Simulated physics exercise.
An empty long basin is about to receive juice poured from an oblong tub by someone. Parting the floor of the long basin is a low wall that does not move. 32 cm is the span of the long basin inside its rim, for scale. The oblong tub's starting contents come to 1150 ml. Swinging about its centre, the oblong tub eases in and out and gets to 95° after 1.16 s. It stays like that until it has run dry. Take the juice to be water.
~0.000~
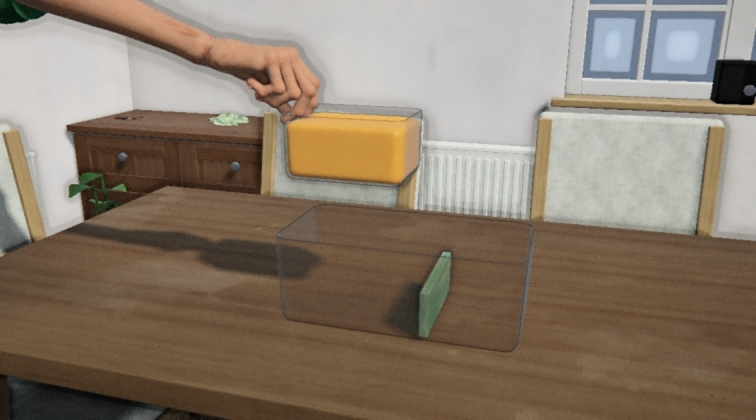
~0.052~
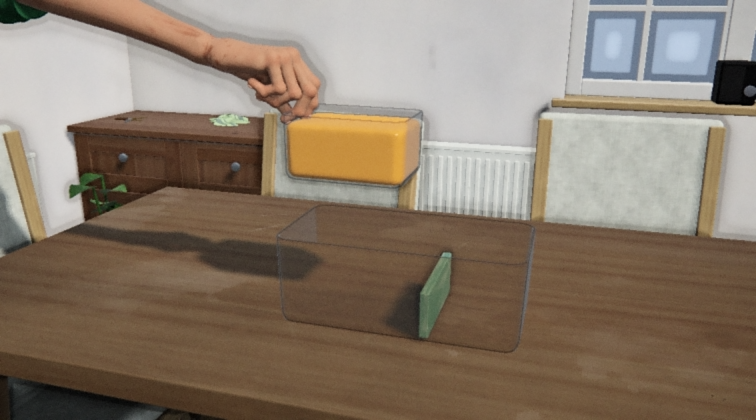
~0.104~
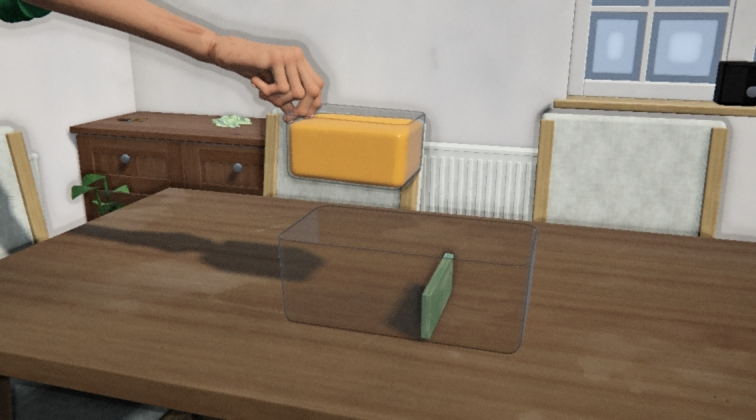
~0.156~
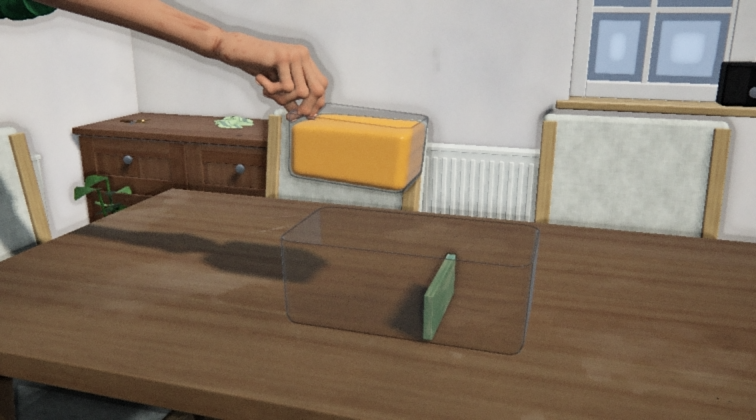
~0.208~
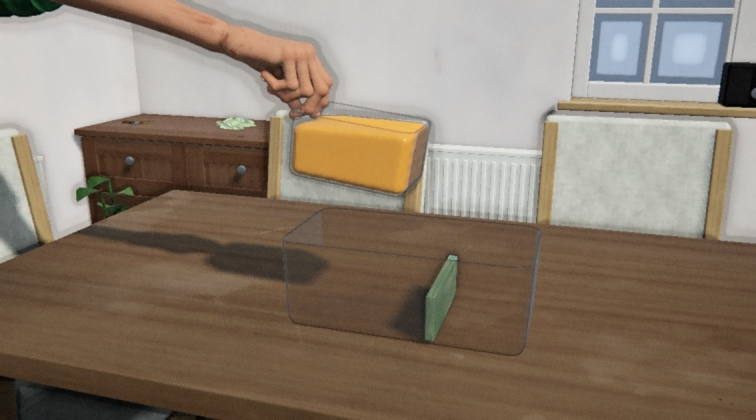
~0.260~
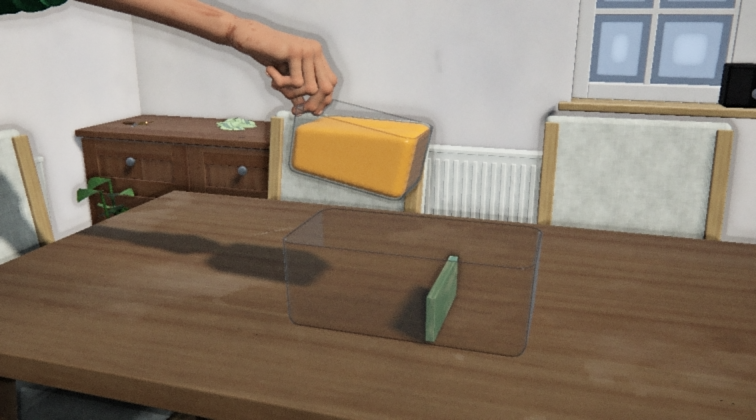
To begin with, a hand holds a clear oblong tub of orange juice level above an empty, transparent long basin on a wooden table, where a low green wall stands inside. The tub then slowly tilts clockwise, its right end dipping slightly, while the basin and wall stay still.
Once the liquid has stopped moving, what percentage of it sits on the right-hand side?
About 72 per cent.
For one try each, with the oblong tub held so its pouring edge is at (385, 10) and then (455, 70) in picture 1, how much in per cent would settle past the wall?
I'd expect close to 65 per cent and then close to 75 per cent.
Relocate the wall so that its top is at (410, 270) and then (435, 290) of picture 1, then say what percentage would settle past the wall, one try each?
In order, 85 and 55 per cent.
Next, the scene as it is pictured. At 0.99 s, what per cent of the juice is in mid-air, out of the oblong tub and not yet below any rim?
Near 5 percent.
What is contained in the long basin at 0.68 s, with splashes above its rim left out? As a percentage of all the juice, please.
I reckon close to 16 percent of it.
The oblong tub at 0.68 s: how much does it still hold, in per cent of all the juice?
56 %.
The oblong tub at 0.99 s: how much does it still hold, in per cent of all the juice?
Around 14 percent of it.
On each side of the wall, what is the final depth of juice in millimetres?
I'd expect close to 10 mm on the left and close to 48 mm on the right.
Then, 0.68 s in, the tilt is 60° and 56 per cent is still to pour, 1 is left of the wall and 16 right of it.
Then, 0.99 s in, the tilt is 90° and 15 per cent is still to pour, 8 is left of the wall and 72 right of it.
Then, 1.31 s in, the tilt is 95° and 4 per cent is still to pour, 22 is left of the wall and 72 right of it.
Then, 1.66 s in, the tilt is 95° and 1 per cent is still to pour, 25 is left of the wall and 72 right of it.
Finally, 26 per cent lies left of the wall, 72 right of it and 2 outside.
